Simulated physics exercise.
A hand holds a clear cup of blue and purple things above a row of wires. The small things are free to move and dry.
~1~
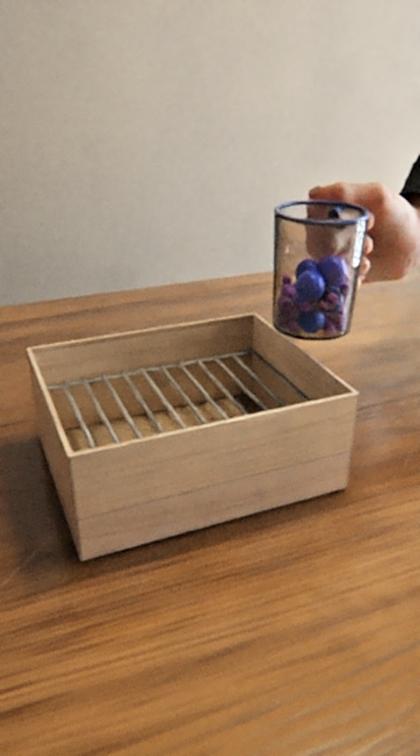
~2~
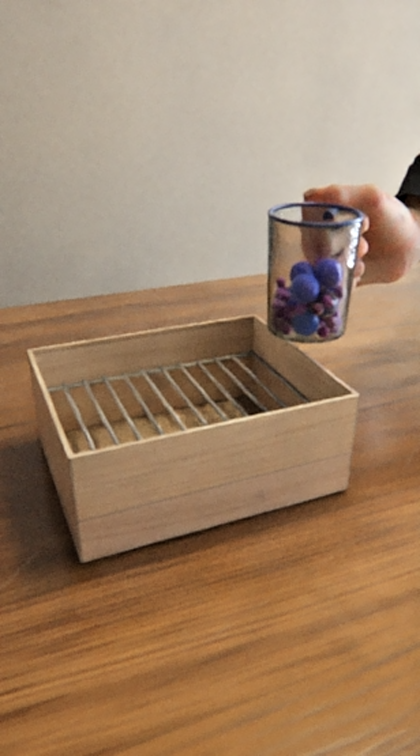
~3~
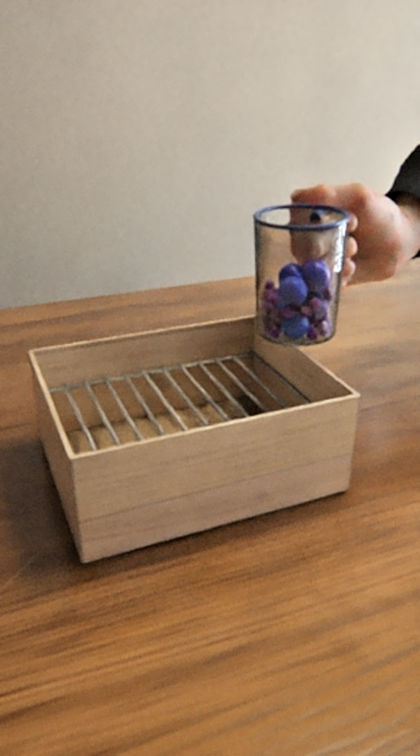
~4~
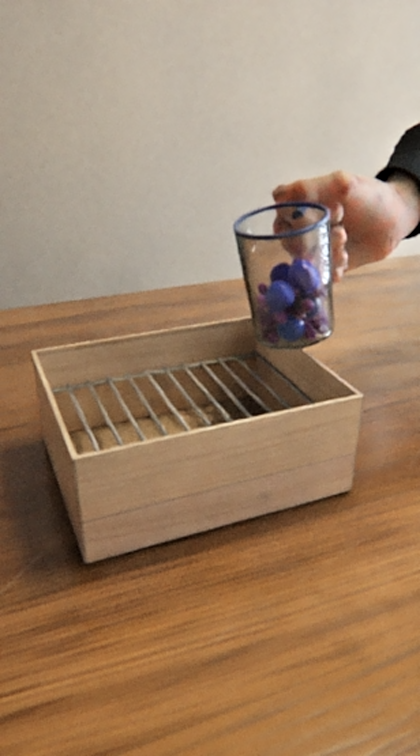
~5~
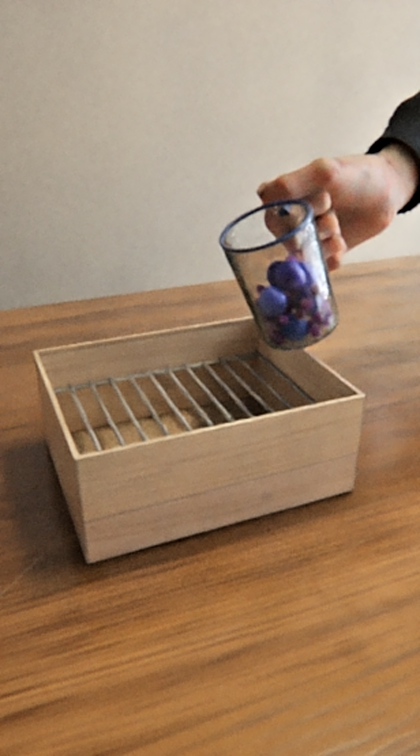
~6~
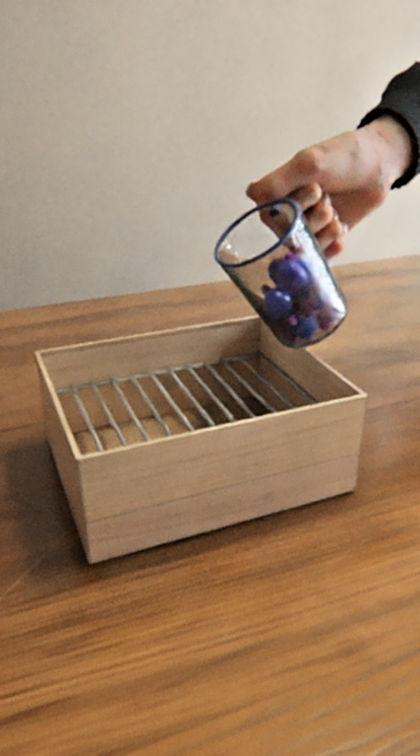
In this clip, a hand holds a clear cup of blue and purple round pieces above a wooden box with a row of metal wires inside, moves it slightly left, then tilts it leftward with the pieces still inside.
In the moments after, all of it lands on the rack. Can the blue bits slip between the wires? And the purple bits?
The blue ones hang back up top, and as for the purple ones, they go right down.
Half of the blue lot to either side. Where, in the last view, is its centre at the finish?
Around (203, 403).
Then, 0.50 s later than the last frame, blue ones, every one in the cup; purple ones, every one in the cup.
Then, 0.93 s later than the last frame, blue ones, the larger part in the cup, roughly a quarter on or over the wires; purple ones, every one in the cup.
Then, 1.31 s later than the last frame, blue ones, every one on or over the wires; purple ones, roughly a third on or over the wires, roughly two thirds under the rack.
When it is over, blue ones, every one on the wires, not one under the rack; purple ones, every one under the rack.
